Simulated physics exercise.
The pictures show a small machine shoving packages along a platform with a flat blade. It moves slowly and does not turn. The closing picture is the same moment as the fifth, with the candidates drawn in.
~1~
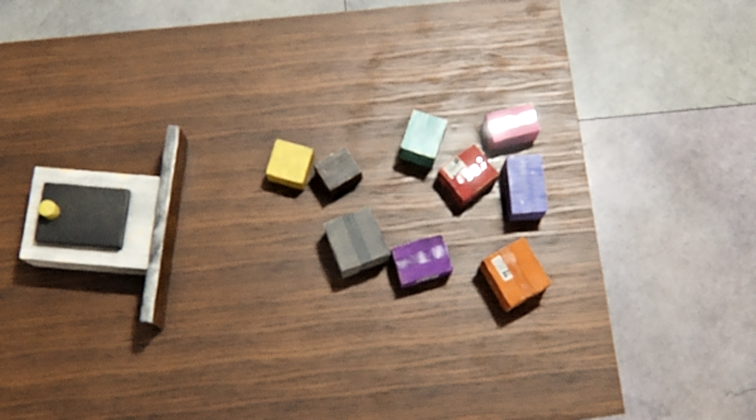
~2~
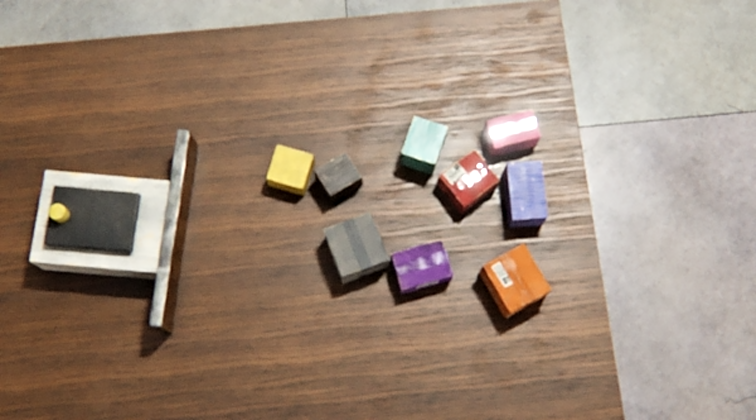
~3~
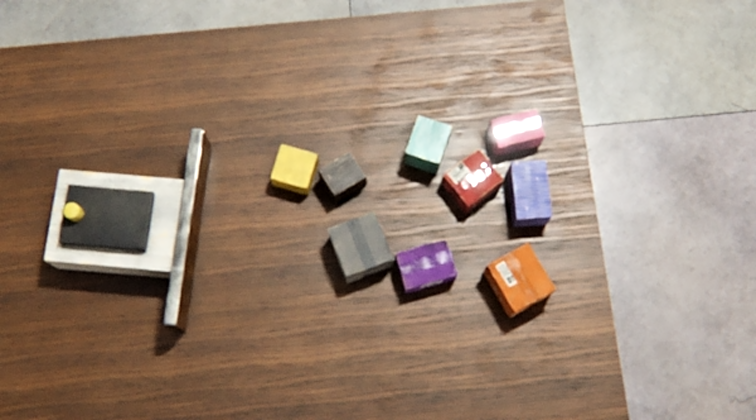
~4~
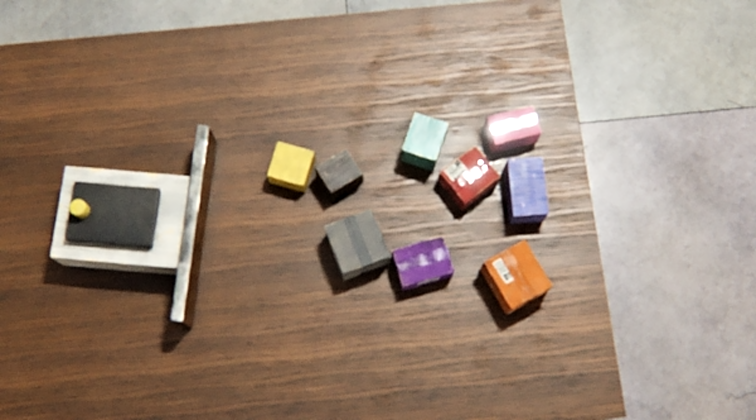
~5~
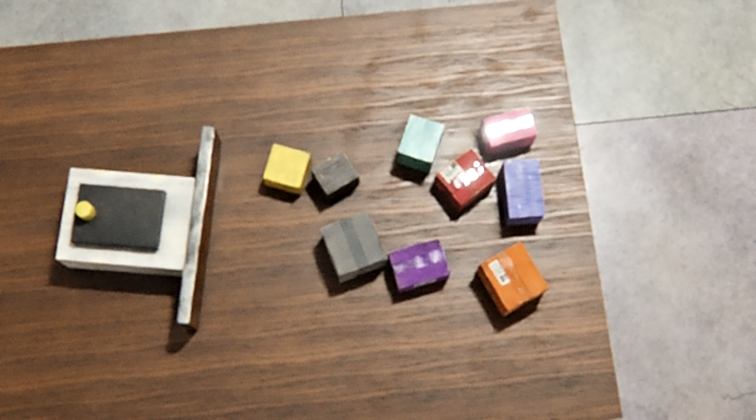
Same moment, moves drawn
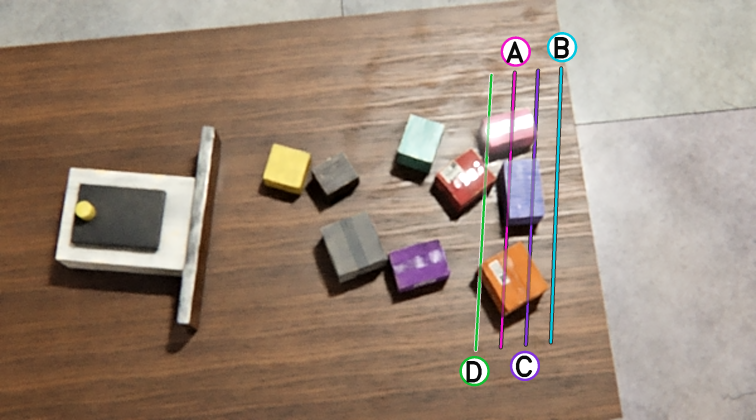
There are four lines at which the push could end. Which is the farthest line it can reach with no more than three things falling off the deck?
Line A.
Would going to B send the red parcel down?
Yes.
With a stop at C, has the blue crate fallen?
By then, yes.
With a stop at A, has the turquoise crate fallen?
No.
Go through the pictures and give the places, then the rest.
The first picture shows grey parcel (357, 242); pink box (511, 127); robot (89, 216).
The second picture shows robot (100, 219); orange parcel (514, 281).
The third picture shows robot (114, 218); turquoise crate (427, 146).
The fourth picture shows robot (120, 215); purple parcel (423, 263).
The fifth picture shows robot (125, 217); grey parcel (354, 247); pink box (508, 132); yellow crate (288, 170).
On the marked copy, A at (508, 205); B at (556, 200); C at (532, 203); D at (484, 207).
Taking A. A third of the way, robot (240, 206); yellow crate (343, 165); black crate (377, 185).
Two thirds of the way, robot (352, 195); pink box (527, 129); orange parcel (550, 287).
When it is over, robot (439, 186); orange parcel over the edge; blue crate over the edge; three fallen.
As for the rest, B drops six; C drops six; D is within the limit but short.
